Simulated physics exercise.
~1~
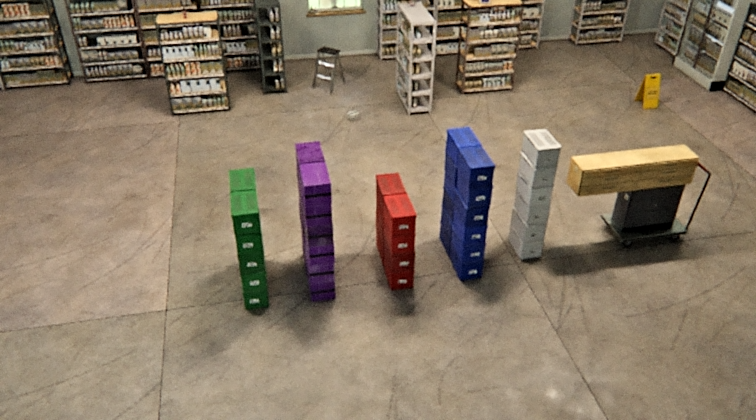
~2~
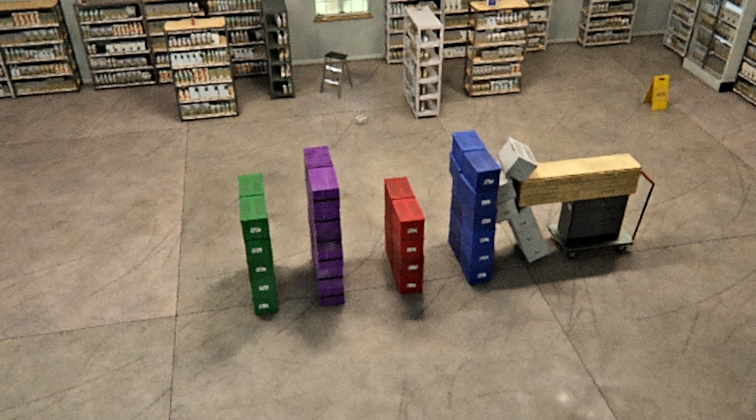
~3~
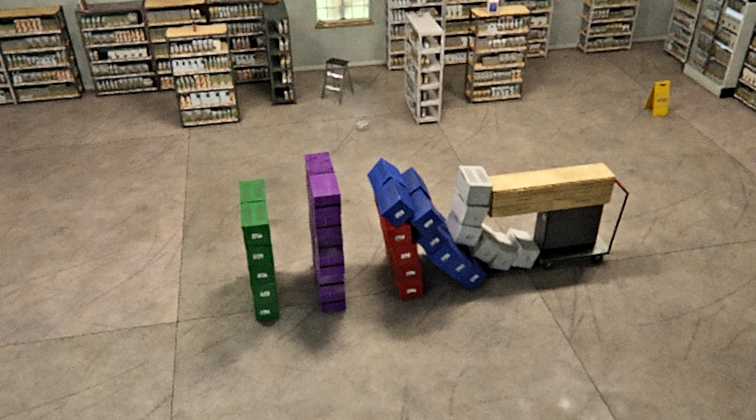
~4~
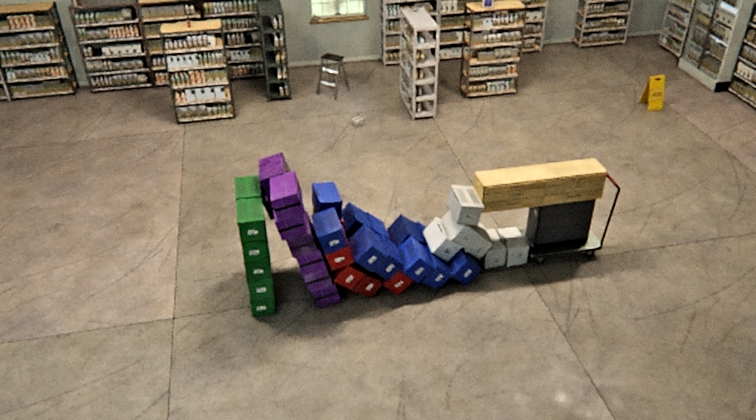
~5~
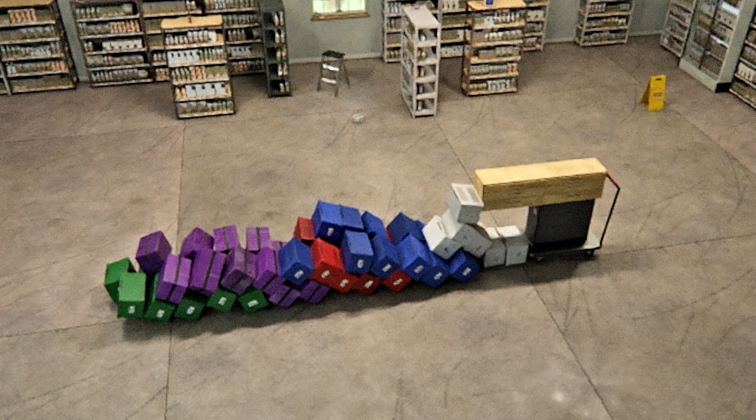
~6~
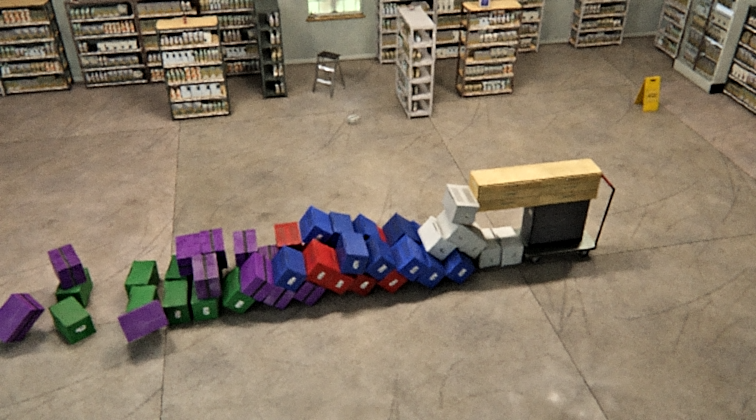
In a storeroom with a scuffed concrete floor and stocked shelves along the back wall, seen from above, five upright stacks of totes stand in a row, green, purple, red, blue and pale grey from left to right. A trolley carrying a long wooden block rolls in from the right and knocks into the pale stack, which buckles. The blue stack topples left onto the red one, and both collapse against the purple. The purple and green stacks then fall left in turn. The trolley rests beside a long, jumbled line of totes, with several purple and green ones scattered at the far left.
